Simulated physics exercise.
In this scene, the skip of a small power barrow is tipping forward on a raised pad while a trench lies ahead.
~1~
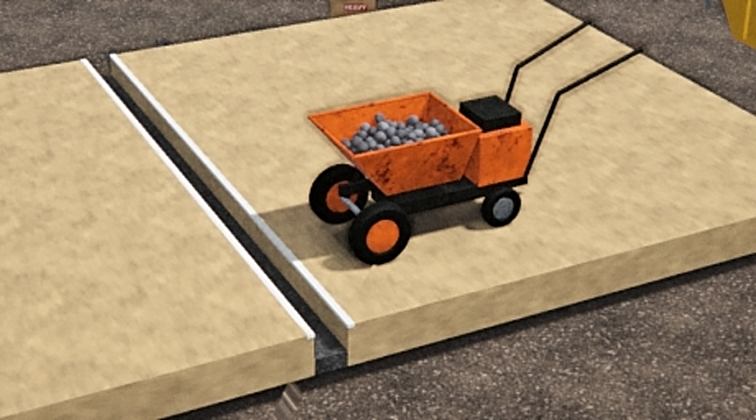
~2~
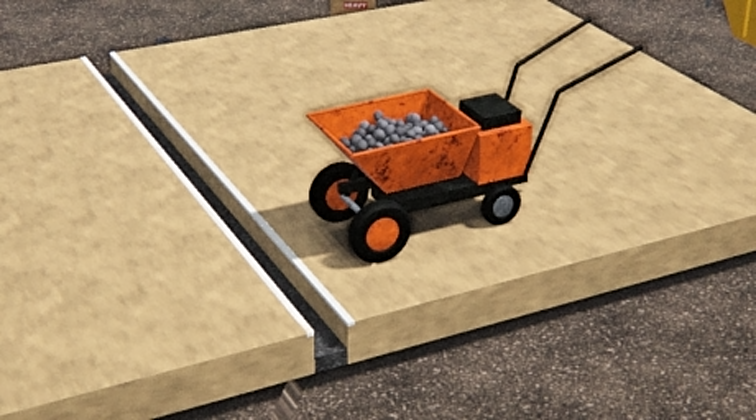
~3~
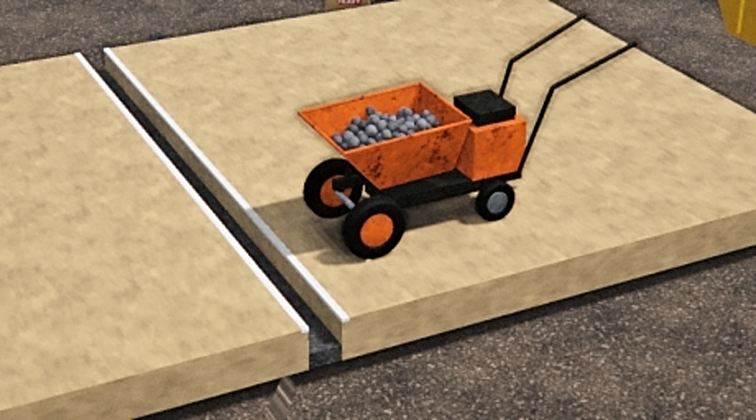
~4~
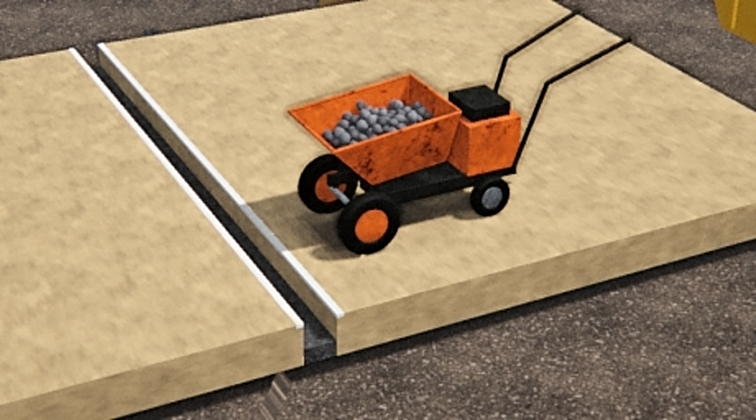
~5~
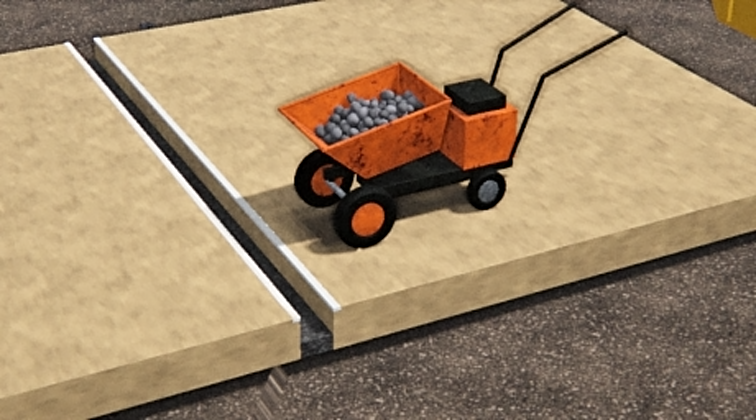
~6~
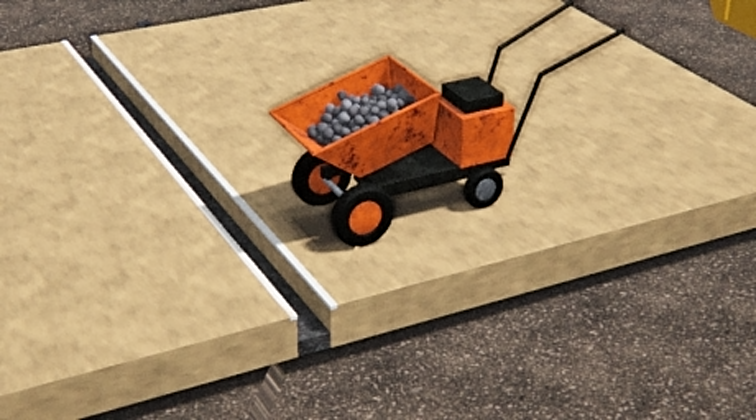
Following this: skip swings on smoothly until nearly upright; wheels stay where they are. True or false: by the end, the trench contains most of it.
False.
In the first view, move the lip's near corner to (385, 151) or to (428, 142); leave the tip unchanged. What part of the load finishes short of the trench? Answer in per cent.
First place: Around 20 per cent. Second place: Around 60 per cent.
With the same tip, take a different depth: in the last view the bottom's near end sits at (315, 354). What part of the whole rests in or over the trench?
It would be close to 40 percent.
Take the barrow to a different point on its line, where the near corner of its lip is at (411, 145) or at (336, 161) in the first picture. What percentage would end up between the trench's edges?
In turn 50 and 0 in a hundred.
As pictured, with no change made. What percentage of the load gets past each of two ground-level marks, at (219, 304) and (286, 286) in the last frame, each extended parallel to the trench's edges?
In order: 20 percent, then 80 percent.
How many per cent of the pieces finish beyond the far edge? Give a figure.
Result: Some 65 % of the load.
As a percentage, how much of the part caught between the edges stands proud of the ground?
Roughly 5 %.
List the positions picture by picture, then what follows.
Lip of the skip (354, 157), level; top of the load (400, 136), round cobbles; first edge of the trench (328, 298); far edge (289, 308), the trench under half as wide as the skip, and about as deep as wide, in the first frame.
Lip of the skip (353, 156), level; top of the load (399, 134), in the second frame.
Lip of the skip (344, 154), tipped barely; top of the load (391, 129), in the third frame.
Lip of the skip (334, 152), tipped a little; top of the load (391, 127), in the fourth frame.
Lip of the skip (324, 150), tipped a little; top of the load (391, 111), in the fifth frame.
Lip of the skip (314, 154), tipped clearly; top of the load (391, 108); first edge of the trench (311, 279); far edge (271, 290), in the sixth frame.
Just after the last frame, skip tipped steeply; every one in the skip.
A moment on, skip tipped steeply; the larger part in the skip; just a few in or heaped over the trench; about a tenth beyond it; just a few falling.
Further on, skip tipped right over; about a tenth in the skip; roughly a quarter in or heaped over the trench; roughly two thirds beyond it.
When it is over, skip tipped right over; roughly a third in or heaped over the trench; roughly two thirds beyond it.
